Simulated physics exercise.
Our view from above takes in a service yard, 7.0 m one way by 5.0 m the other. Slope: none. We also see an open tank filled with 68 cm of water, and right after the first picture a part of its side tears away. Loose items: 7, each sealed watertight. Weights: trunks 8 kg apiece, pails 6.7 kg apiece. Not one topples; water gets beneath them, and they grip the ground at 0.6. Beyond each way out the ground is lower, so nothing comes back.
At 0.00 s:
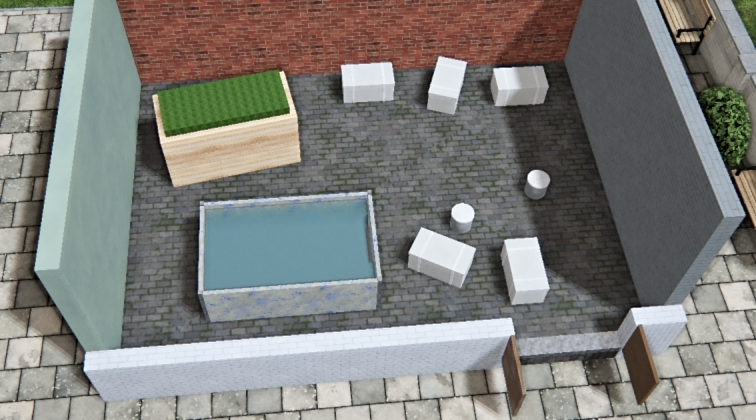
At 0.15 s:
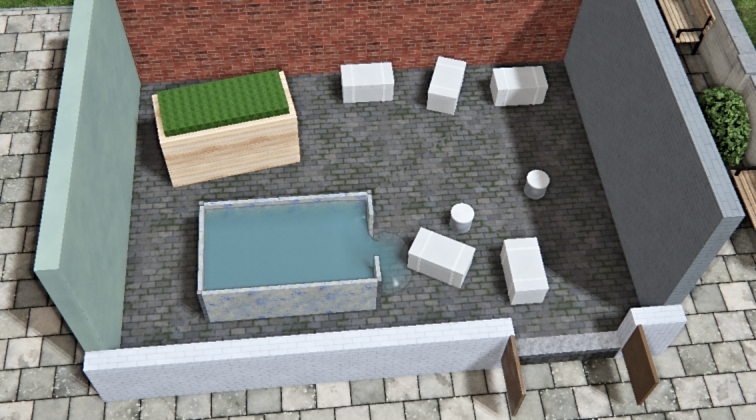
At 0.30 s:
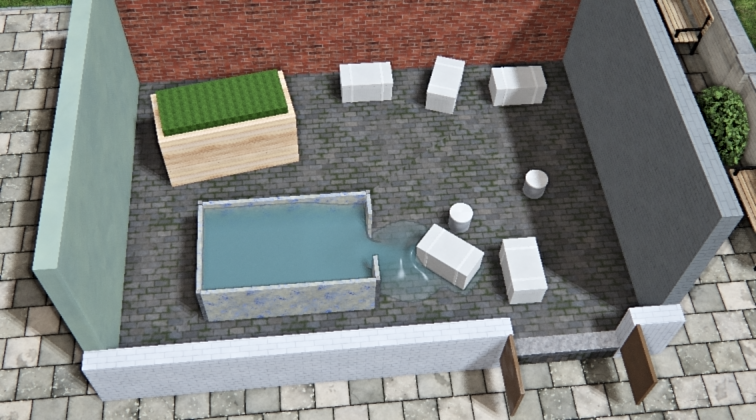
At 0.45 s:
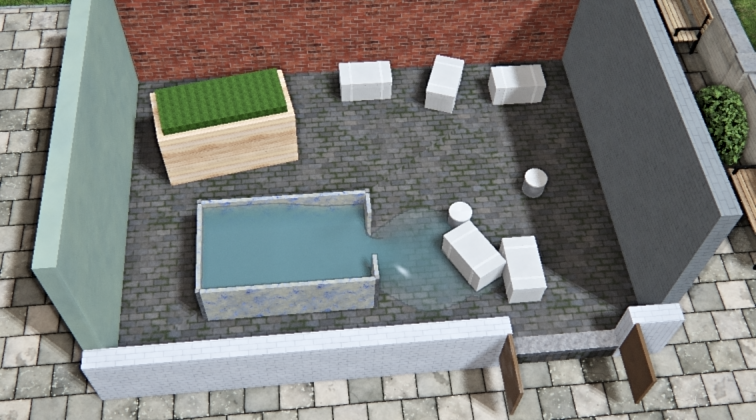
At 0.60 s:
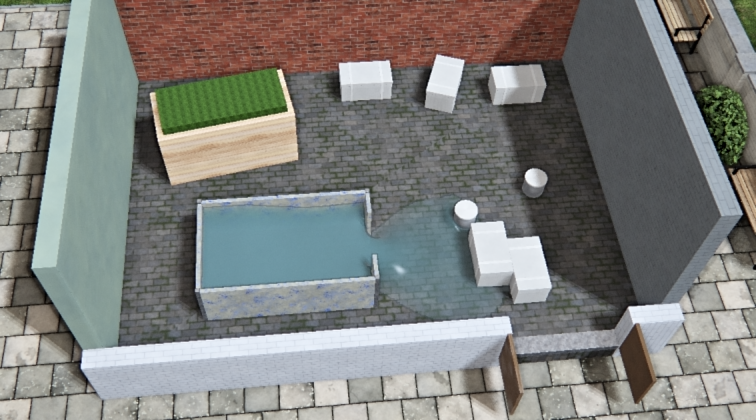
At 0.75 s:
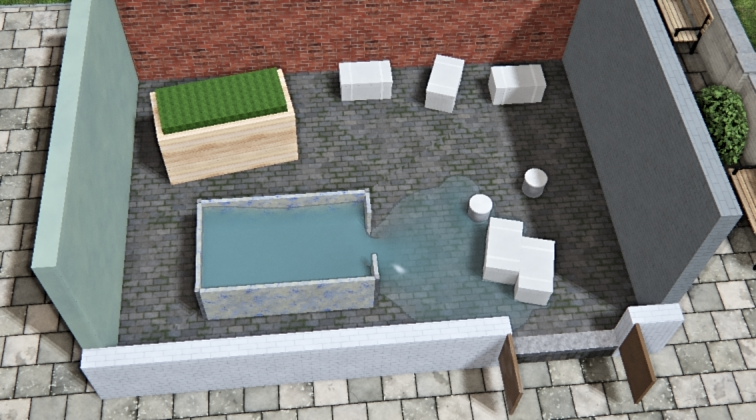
A stone-sided tank of blue water stands left of centre in a walled, dark-paved yard seen from above, with a grass-topped wooden planter behind it and white blocks and pails to the right. Part of the tank's right side breaks open and water spreads across the paving. The nearest block slides and turns rightward against another, which shifts slightly, then a pail slides right, while the view stays practically still.
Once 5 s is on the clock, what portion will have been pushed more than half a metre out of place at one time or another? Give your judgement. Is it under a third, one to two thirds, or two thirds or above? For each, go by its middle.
It is two thirds or above.
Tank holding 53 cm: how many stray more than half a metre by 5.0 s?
That would make 4 of them.
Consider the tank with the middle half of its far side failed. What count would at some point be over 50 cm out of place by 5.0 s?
Result: 3 of them.
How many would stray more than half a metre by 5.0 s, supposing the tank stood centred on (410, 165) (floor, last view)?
Then 4.
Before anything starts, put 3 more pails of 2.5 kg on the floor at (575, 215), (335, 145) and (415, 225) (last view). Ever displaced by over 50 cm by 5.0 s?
The first comes out beyond the limit, the second within the limit, the third beyond the limit.
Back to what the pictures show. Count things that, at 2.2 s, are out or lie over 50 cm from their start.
The answer is 4.
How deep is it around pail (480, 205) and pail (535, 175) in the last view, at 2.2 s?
First about 6 cm, second about 3 cm.
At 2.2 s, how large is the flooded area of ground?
I'd estimate close to 17 m2.
After 1.1 s 3 of 7 are over 50 cm from their spots; 1 afloat.
After 2.2 s 4 of 7 are over 50 cm from their spots; 1 afloat.
After 3.5 s 4 of 7 are over 50 cm from their spots; 4 afloat.
After 5.0 s 6 of 7 are over 50 cm from their spots, and 6 have been at some point; 6 afloat.
